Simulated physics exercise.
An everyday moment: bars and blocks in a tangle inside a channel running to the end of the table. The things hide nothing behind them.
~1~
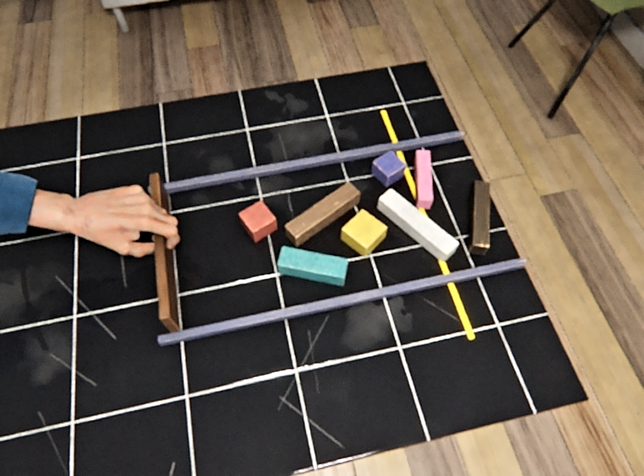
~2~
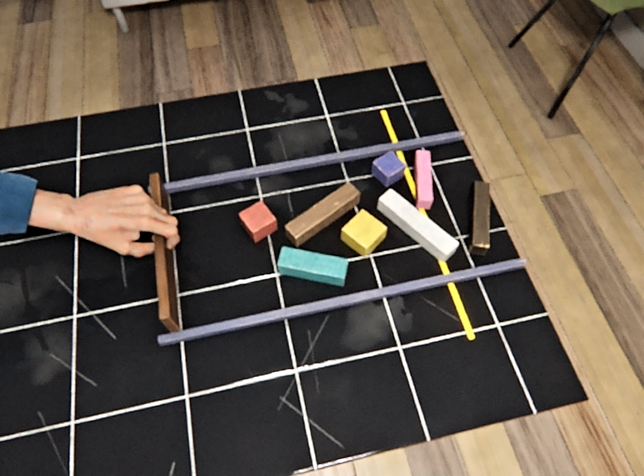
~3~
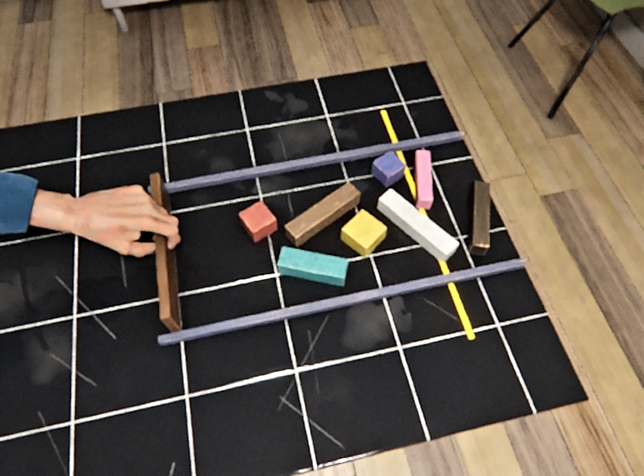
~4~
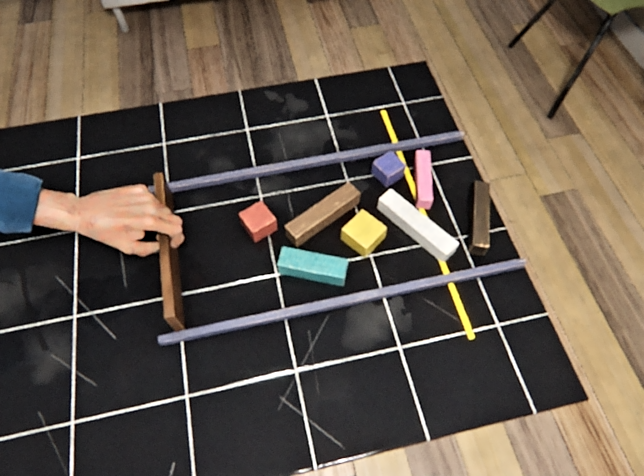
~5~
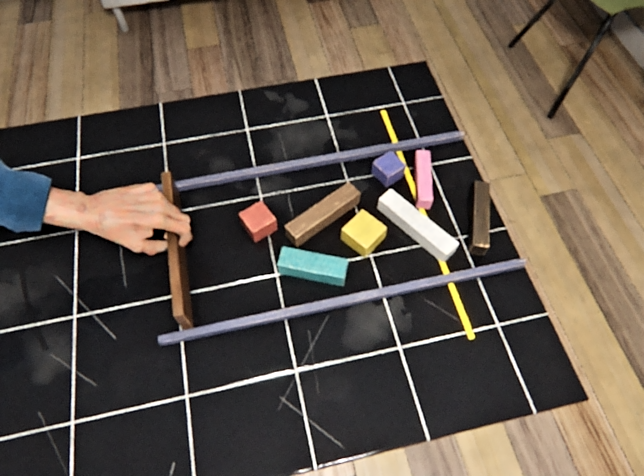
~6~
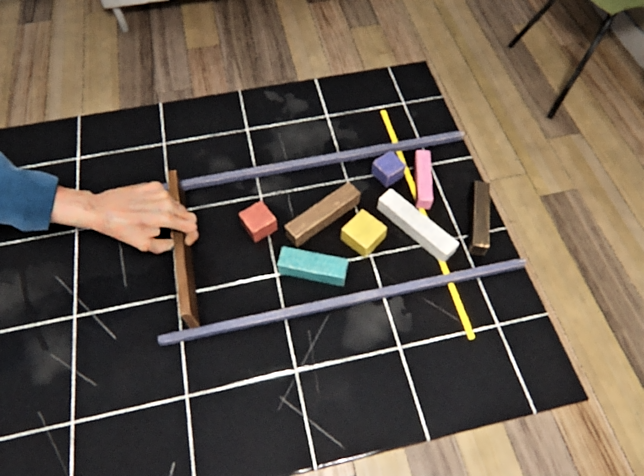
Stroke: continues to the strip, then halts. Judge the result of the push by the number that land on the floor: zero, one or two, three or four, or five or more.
What drops is a single piece or a pair.
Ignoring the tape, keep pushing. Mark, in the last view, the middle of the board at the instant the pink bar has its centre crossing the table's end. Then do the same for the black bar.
First it's close to (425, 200), next close to (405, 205).
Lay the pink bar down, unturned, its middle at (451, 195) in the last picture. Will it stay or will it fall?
Result: The pink bar ends down.
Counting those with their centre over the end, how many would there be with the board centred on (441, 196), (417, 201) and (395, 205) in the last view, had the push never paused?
The counts would come out as 3, 1 and 0.
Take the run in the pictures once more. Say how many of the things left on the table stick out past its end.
2 is the number.
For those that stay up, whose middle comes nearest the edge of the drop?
The pink bar is it.
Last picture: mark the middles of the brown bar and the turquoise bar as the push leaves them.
Going in order: First (449, 188), then (470, 241).
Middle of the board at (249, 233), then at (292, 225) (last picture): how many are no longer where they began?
Tally: 1; 3.
A little later, none off yet; black bar at rest near (479, 217); pink bar at rest near (423, 179); white bar at rest near (416, 225).
When it is over, the number that fall off is one or two; down, black bar.
